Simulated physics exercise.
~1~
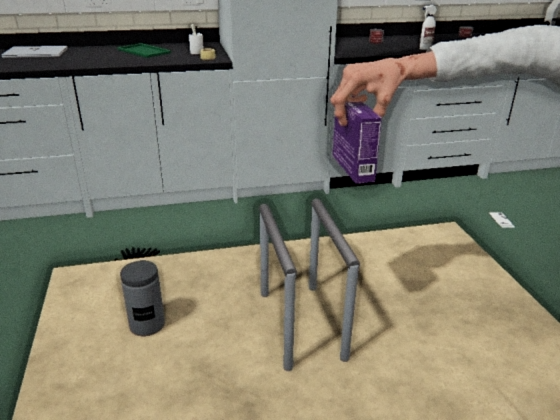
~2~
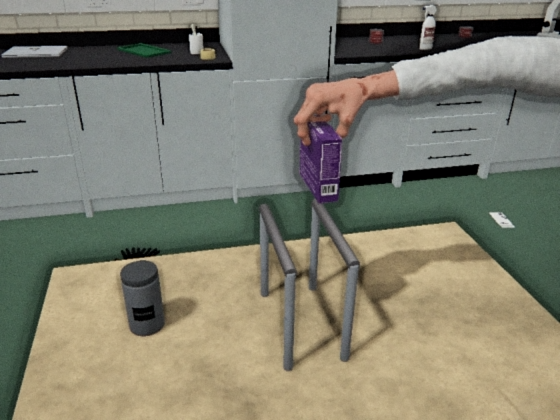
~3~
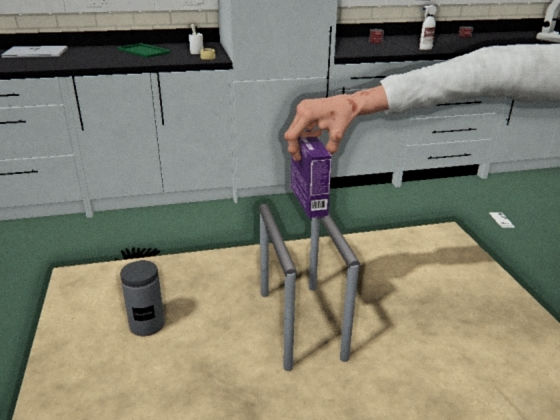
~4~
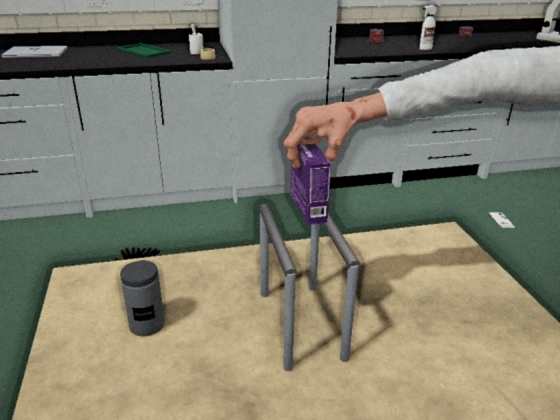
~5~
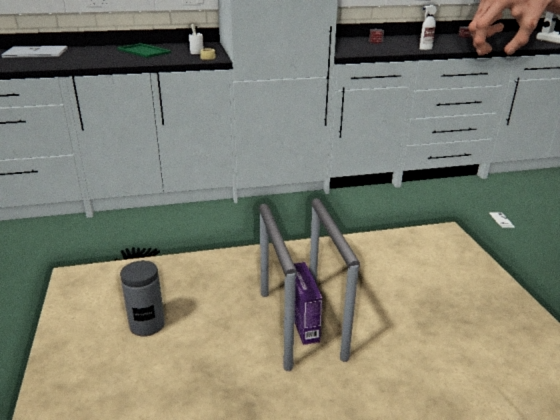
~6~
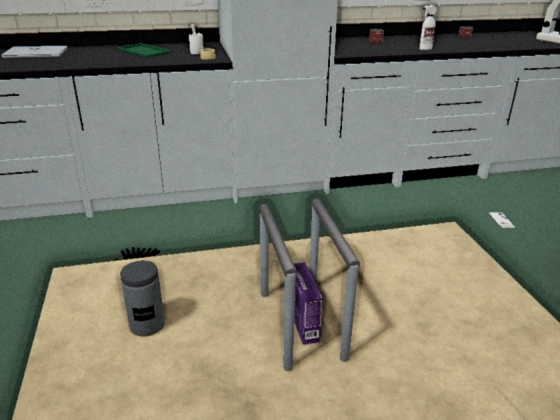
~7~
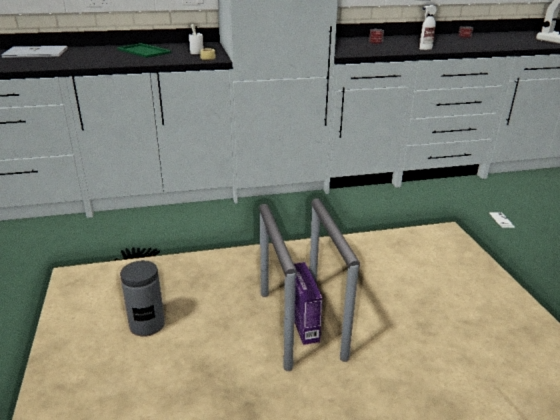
The video shows a hand carrying a purple packet left and down to just above the gap between two grey rails, beside a grey jar. The hand lets go and withdraws, and the packet ends upright on the table between the rails while the jar stays still.
